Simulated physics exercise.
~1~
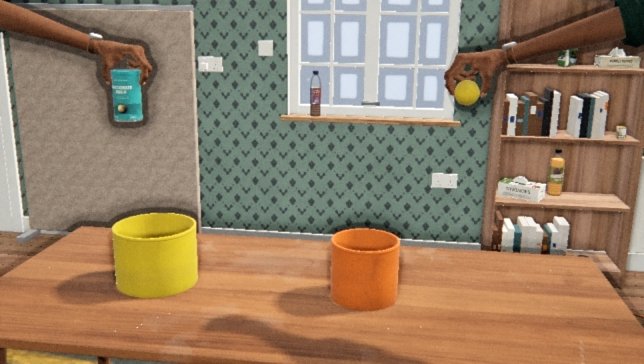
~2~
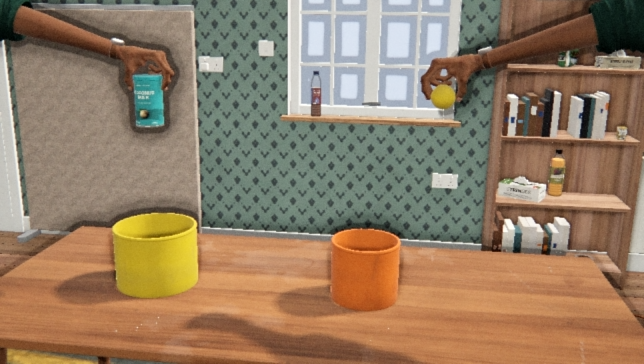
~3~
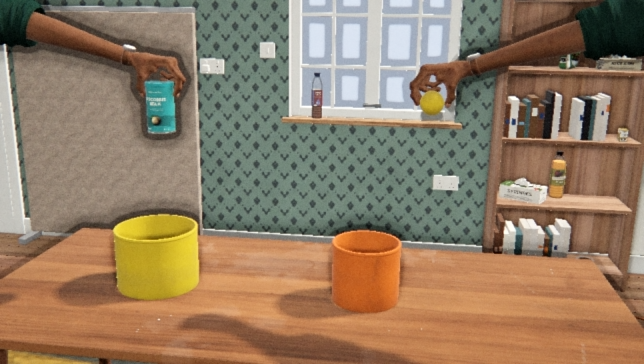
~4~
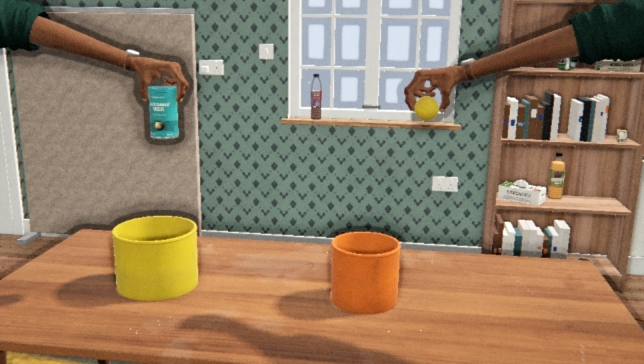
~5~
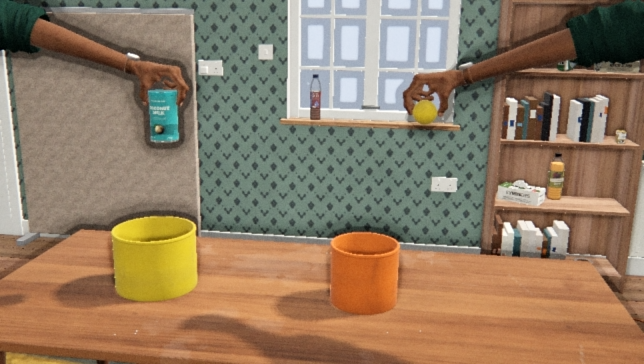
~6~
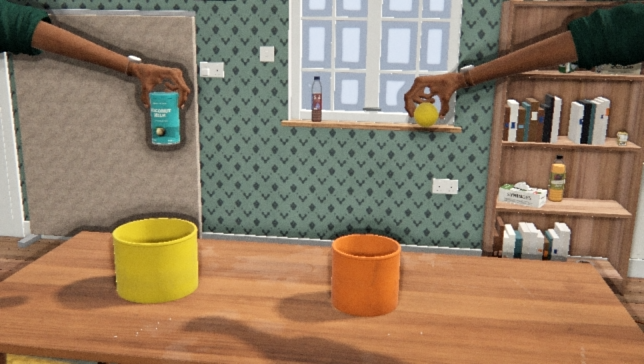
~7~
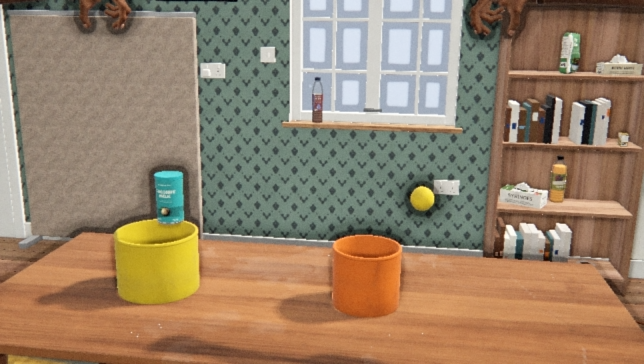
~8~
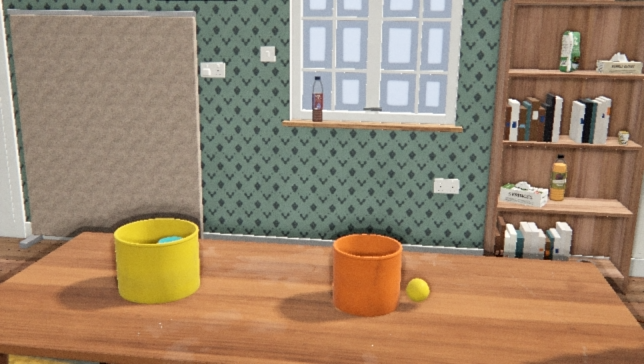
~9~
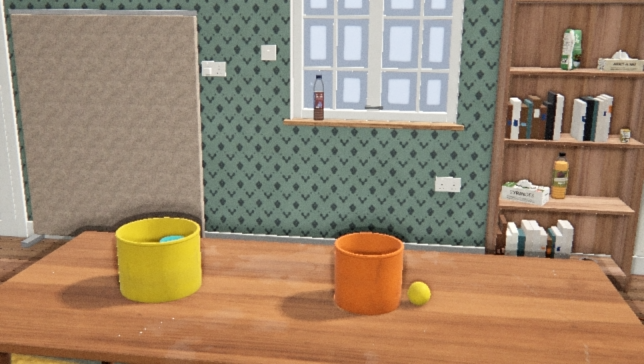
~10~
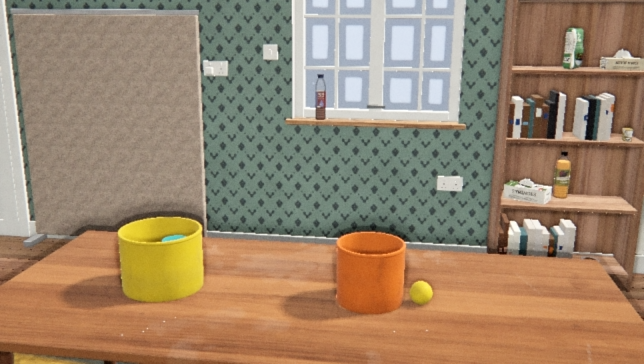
Two hands drop a turquoise tin into the yellow container and a lemon beside the orange one.
